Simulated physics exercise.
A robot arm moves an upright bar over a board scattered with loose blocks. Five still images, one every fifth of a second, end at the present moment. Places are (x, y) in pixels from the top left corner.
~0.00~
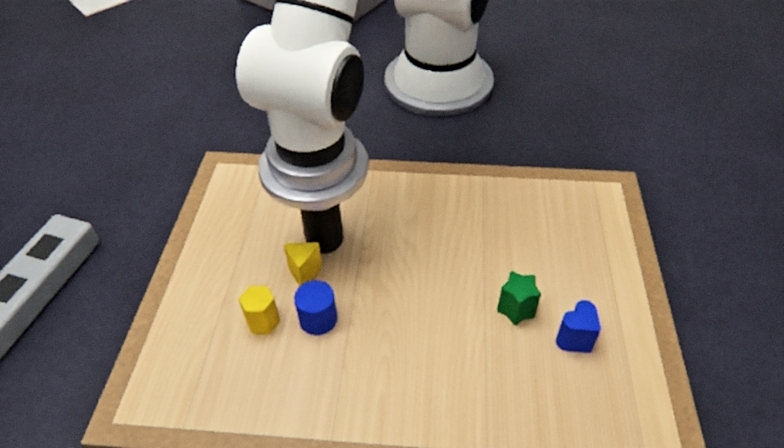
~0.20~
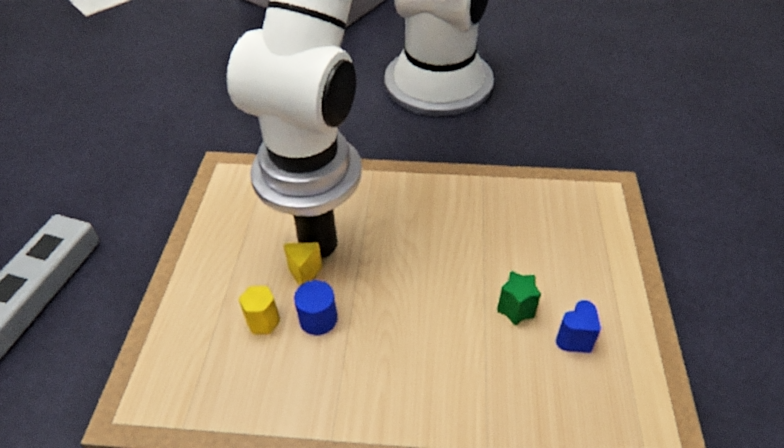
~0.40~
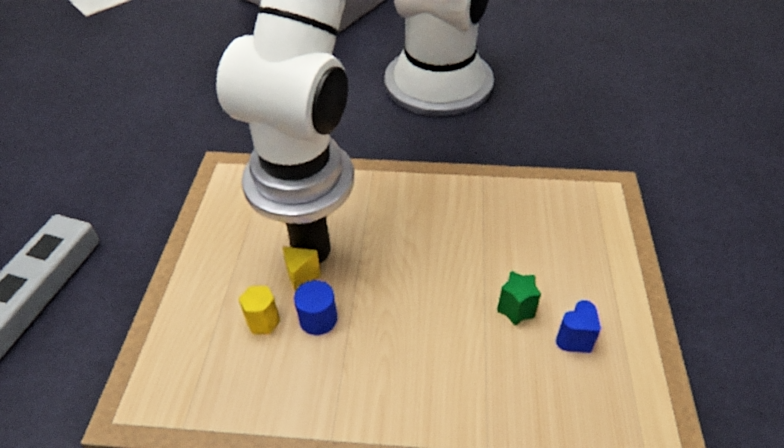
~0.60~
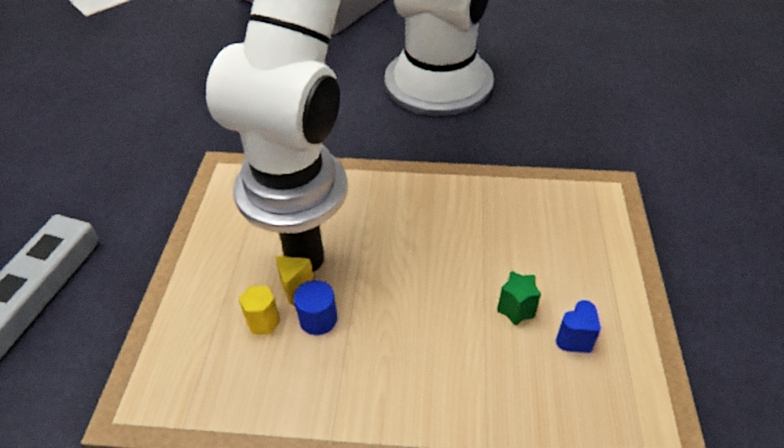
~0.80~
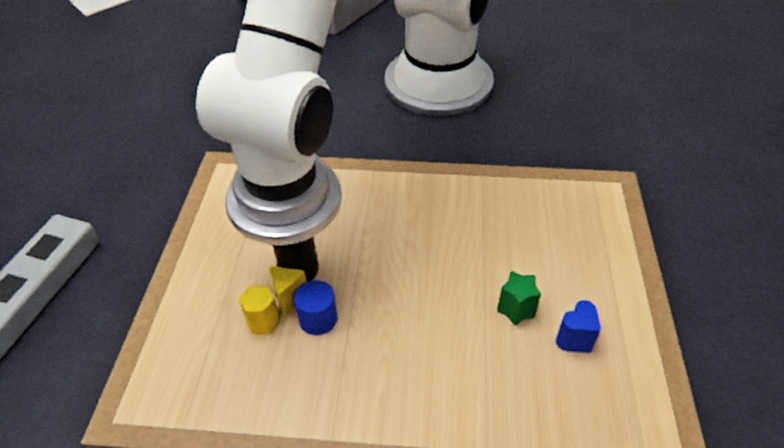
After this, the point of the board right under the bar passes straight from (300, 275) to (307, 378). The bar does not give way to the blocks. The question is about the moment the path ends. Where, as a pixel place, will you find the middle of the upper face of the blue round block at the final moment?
The middle of the upper face of the blue round block will lie at about (345, 341) in the picture.
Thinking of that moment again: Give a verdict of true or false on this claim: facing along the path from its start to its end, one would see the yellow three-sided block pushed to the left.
The statement is incorrect.
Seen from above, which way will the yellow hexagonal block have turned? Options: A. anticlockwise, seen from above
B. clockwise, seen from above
Correct choice: B.
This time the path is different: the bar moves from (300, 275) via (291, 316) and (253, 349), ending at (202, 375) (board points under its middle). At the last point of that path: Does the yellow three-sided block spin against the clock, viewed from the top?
Yes, I think so.
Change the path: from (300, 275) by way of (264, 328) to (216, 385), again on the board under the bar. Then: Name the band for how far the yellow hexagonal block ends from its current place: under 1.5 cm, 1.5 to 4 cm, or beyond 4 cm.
That block covers upwards of 4 cm.
What follows on the original path. One third of the way, bar at (300, 303); yellow hexagonal block at (249, 305), turned 30° clockwise; yellow three-sided block at (276, 310), turned 20° clockwise; blue round block at (322, 310).
Two thirds of the way, bar at (302, 337); yellow hexagonal block at (249, 305), turned 30° clockwise; yellow three-sided block at (264, 333), turned 50° clockwise; blue round block at (338, 332).
At the end, bar at (305, 374); yellow hexagonal block at (249, 305), turned 30° clockwise; yellow three-sided block at (261, 336), turned 60° clockwise; blue round block at (345, 341).
